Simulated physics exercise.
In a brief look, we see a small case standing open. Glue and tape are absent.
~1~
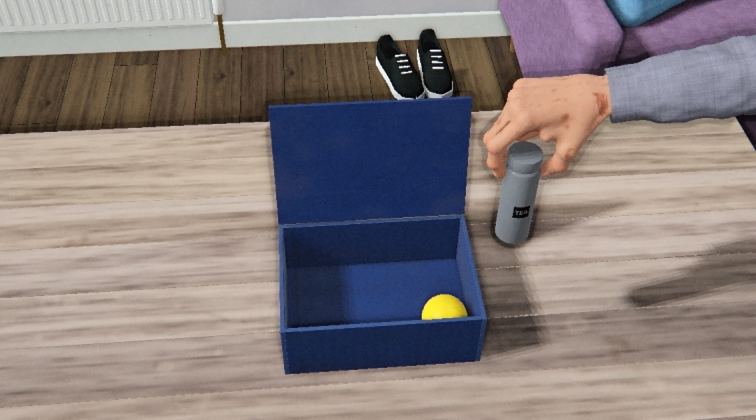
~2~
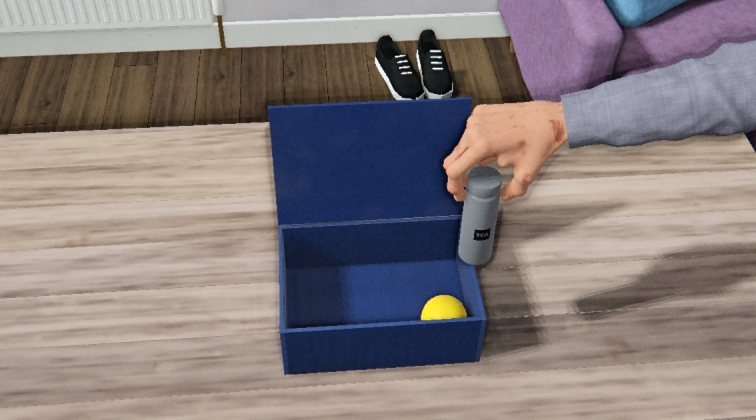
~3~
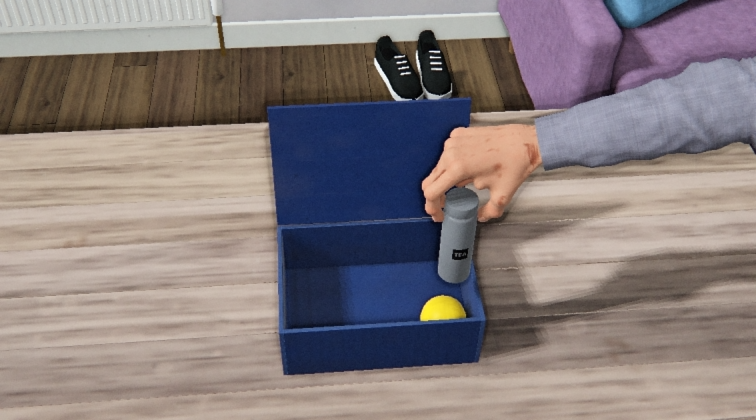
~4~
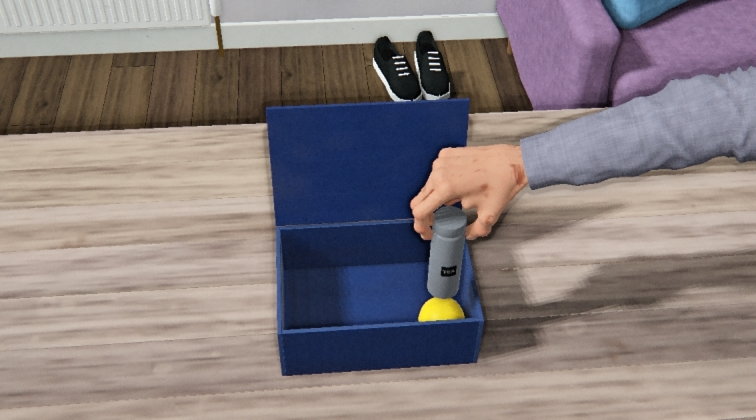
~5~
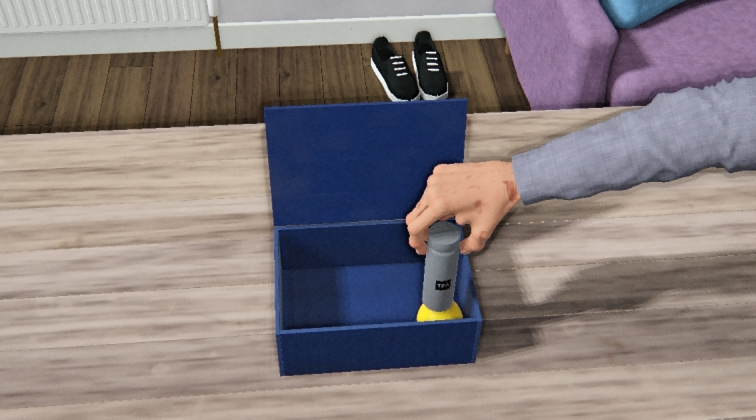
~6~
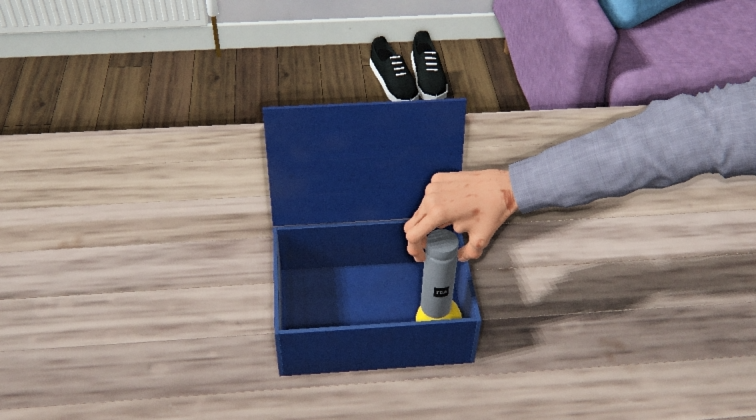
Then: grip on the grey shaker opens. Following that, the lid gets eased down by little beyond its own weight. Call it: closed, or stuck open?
Closed.
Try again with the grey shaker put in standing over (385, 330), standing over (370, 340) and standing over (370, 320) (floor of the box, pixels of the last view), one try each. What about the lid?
Try one: Not closed. Try two: Not closed. Try three: Not closed.
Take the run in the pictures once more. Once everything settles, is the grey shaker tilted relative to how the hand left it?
It ends up leaning.
Then, 0.90 s on from there, lid starting down; grey shaker on its side near (331, 291).
Then, 1.80 s on from there, lid 44° above the rim; grey shaker on its side near (330, 291).
In the end, lid shut; toppled in the box, grey shaker; yellow lemon unmoved. At the end, from the last picture's camera, grey shaker near (336, 296).
